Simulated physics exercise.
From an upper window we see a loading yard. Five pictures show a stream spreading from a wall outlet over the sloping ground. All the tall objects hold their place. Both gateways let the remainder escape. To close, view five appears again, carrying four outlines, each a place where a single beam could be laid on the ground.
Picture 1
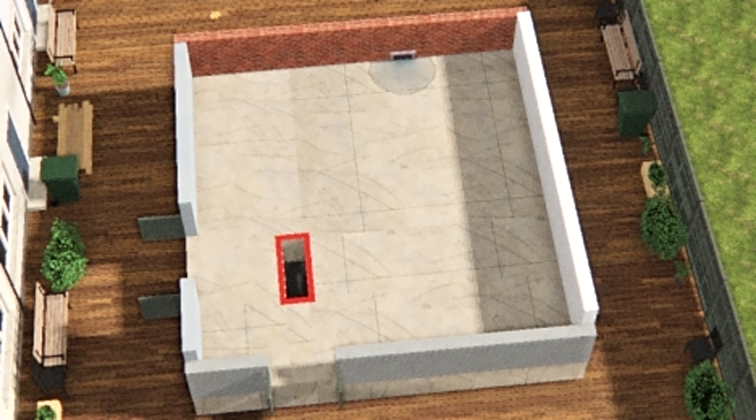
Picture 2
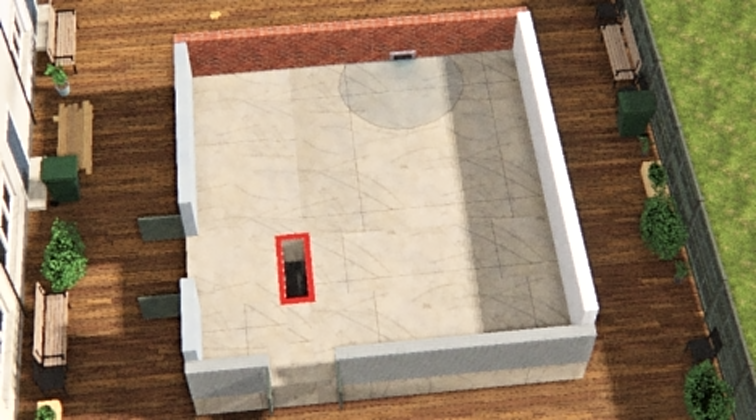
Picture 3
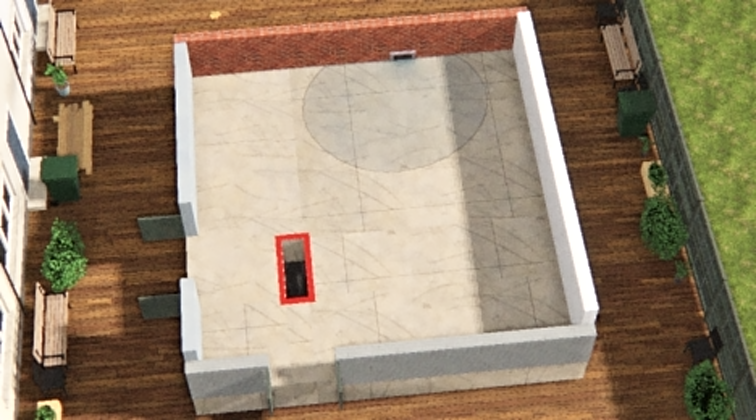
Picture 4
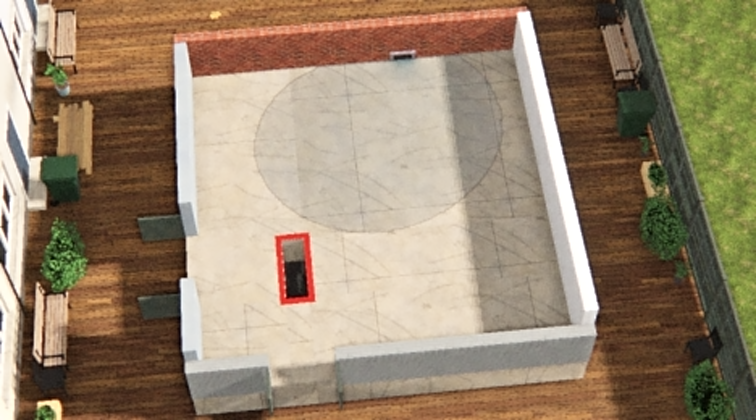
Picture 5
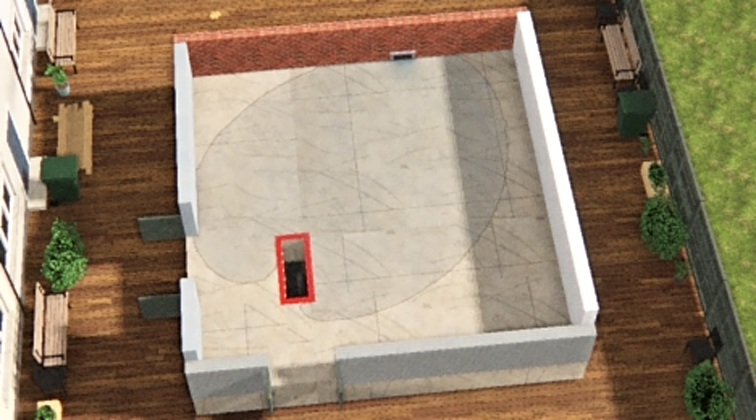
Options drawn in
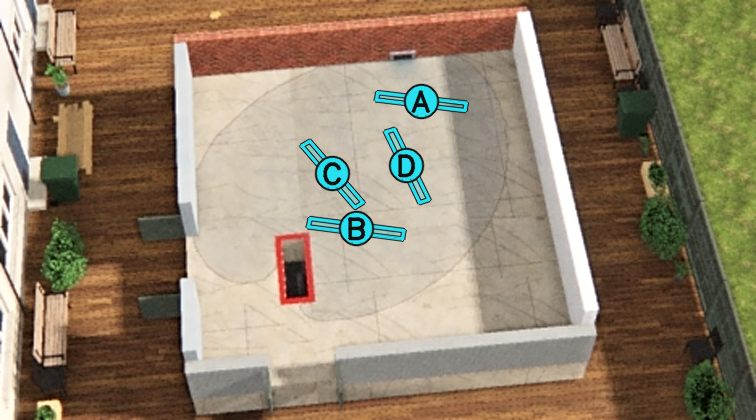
Water spreading in a widening round sheet from a small outfall by the brick wall across a walled yard, reaching the red-edged gully.
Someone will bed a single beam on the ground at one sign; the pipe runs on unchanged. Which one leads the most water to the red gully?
The best spot is D.
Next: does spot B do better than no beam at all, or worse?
Spot B is worse.
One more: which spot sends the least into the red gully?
Spot B.
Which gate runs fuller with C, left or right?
More leaves on the right.
In cyan, A from (377, 96) to (465, 106); B from (309, 222) to (403, 234); C from (305, 143) to (359, 204); D from (389, 130) to (424, 201).
If A is chosen, about 15 % of the stream goes into the red gully, about 84 % out by the gates.
If B is chosen, about 9 % of the stream goes into the red gully, about 91 % out by the gates.
If C is chosen, about 16 % of the stream goes into the red gully, about 83 % out by the gates.
If D is chosen, about 20 % of the stream goes into the red gully, about 79 % out by the gates.
